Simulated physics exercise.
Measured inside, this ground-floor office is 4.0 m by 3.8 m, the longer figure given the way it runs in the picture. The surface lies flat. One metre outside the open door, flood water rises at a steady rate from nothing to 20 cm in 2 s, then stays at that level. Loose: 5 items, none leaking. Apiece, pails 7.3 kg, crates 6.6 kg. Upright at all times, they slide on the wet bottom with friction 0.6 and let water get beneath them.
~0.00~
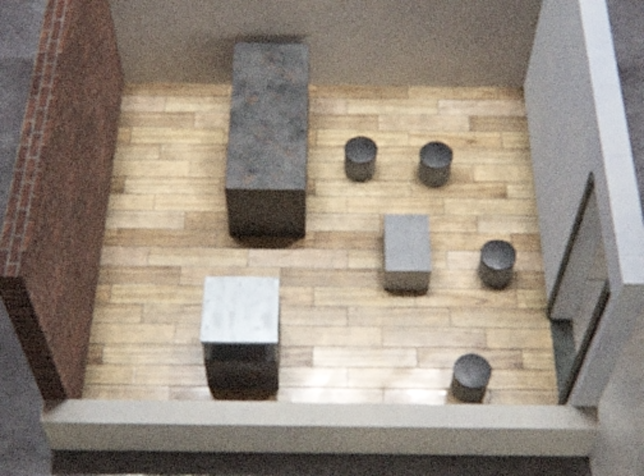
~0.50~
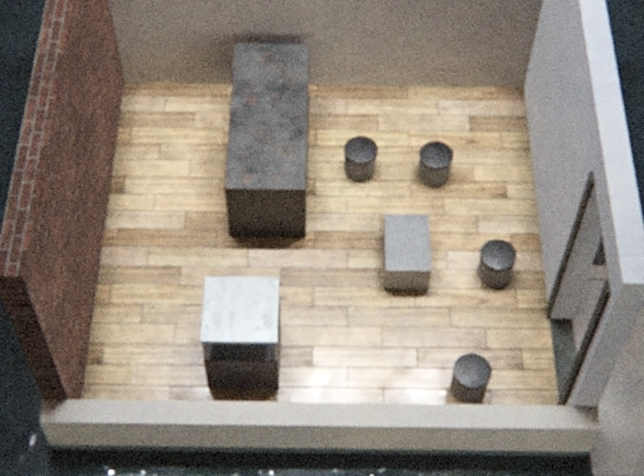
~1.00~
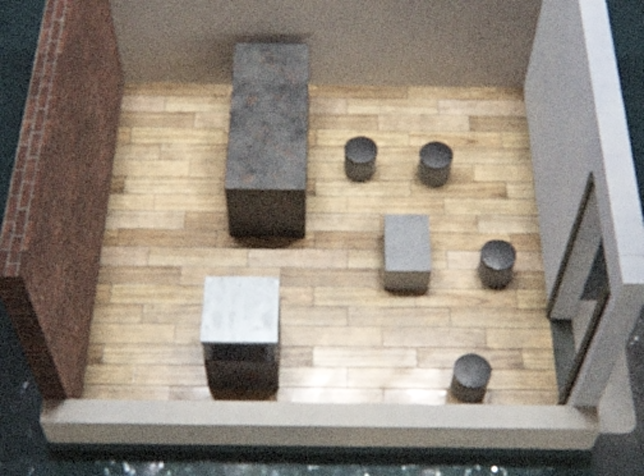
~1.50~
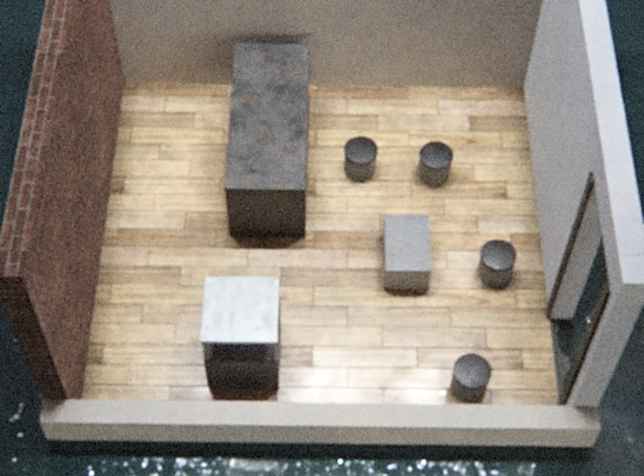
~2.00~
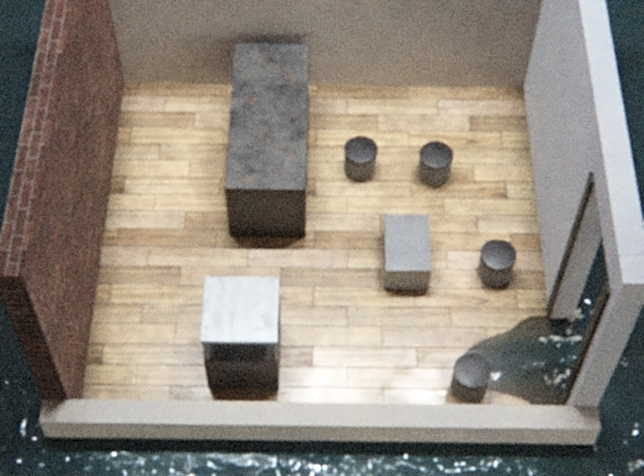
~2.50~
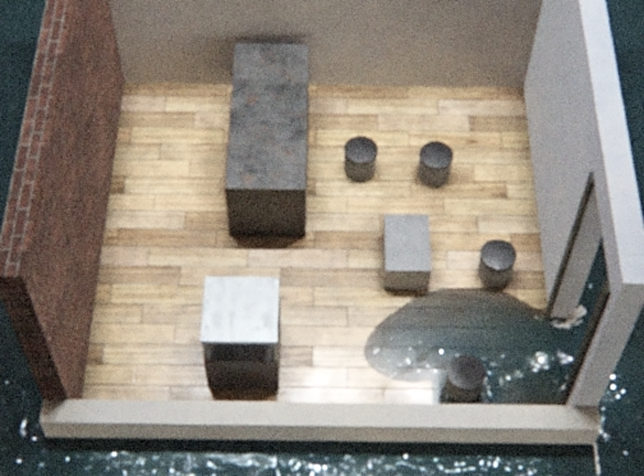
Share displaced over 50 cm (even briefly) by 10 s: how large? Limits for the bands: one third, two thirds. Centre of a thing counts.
Band: Middle, one third to two thirds.
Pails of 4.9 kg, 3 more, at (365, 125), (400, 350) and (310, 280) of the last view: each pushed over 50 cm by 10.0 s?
Respectively, lower, higher and higher.
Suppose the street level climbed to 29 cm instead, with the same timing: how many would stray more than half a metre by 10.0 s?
Then it comes to 3.
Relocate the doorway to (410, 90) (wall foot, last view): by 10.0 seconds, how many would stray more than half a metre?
The answer would then be 4.
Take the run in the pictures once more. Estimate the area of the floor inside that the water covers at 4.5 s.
About 8.5 m2.
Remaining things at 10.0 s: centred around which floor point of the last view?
Mean floor pixel: About (351, 233).
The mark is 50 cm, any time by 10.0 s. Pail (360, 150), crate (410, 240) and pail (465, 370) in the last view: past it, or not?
Taking them in turn, the first is within the limit, the second beyond the limit and the third beyond the limit.
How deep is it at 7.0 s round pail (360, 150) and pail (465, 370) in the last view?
Depth approx. 3 cm / 7 cm.
After 3.5 s 1 of 5 are over 50 cm from their spots; 0 afloat.
After 4.5 s 2 of 5 are over 50 cm from their spots; 1 afloat.
After 7.0 s 2 of 5 are over 50 cm from their spots; 1 afloat.
After 10.0 s 2 of 5 are over 50 cm from their spots, and 2 have been at some point; 2 afloat.
